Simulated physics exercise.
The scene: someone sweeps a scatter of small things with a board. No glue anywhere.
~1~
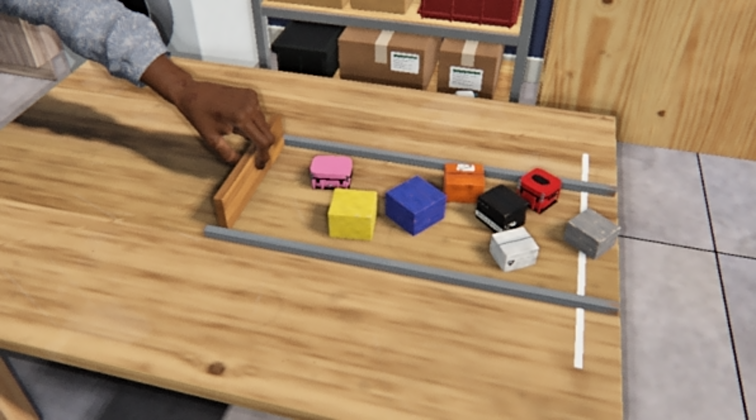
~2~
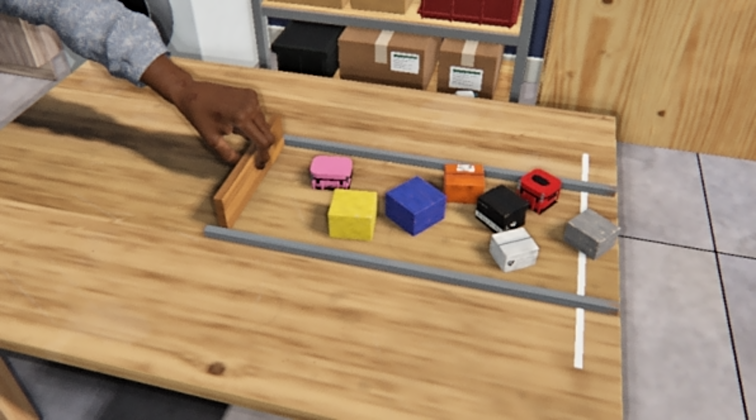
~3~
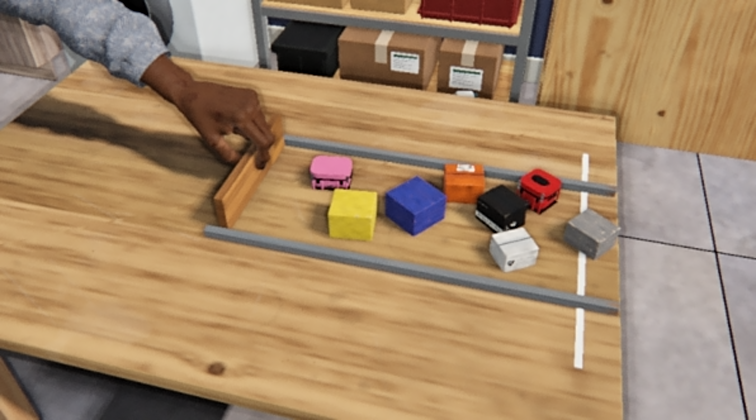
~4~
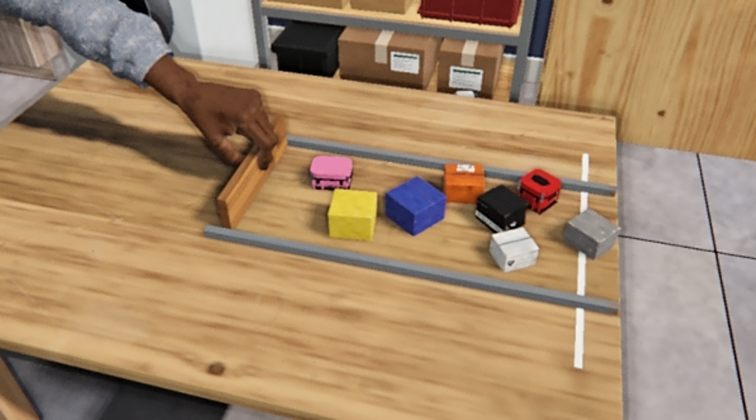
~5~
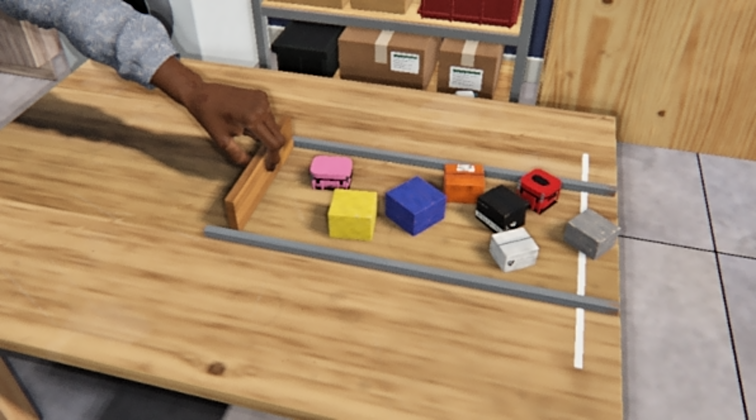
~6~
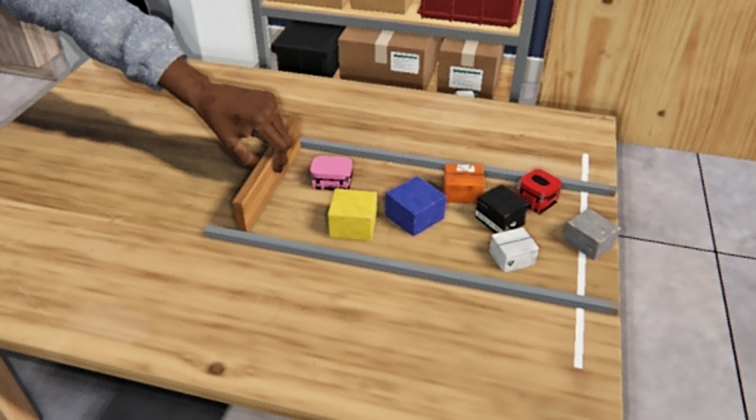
On a wooden table, a hand slides a board slightly right toward scattered small boxes.
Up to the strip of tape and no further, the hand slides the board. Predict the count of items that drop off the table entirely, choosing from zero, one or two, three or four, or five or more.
The count is five or more.
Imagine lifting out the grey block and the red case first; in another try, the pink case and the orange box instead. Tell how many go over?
4 and 3.
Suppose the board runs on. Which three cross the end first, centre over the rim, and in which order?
Sequence: Grey block, red case, black box.
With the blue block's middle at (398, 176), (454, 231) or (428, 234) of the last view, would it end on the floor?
Goes down; goes down; goes down.
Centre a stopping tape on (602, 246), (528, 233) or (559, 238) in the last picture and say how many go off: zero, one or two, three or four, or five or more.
So in that order I'd say 5 or more; just one or two; five or more.
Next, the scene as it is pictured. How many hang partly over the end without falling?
The count is 2.
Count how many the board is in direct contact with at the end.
It is in contact with 2.
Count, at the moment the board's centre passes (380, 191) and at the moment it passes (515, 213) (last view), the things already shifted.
The count reaches 3 first and 8 second.
Early on, none off yet; grey block at rest near (591, 234); red case at rest near (539, 191); white box at rest near (513, 250).
Finally, the number that fall off is five or more; lost, blue block, orange box, black box, white box, red case and grey block.
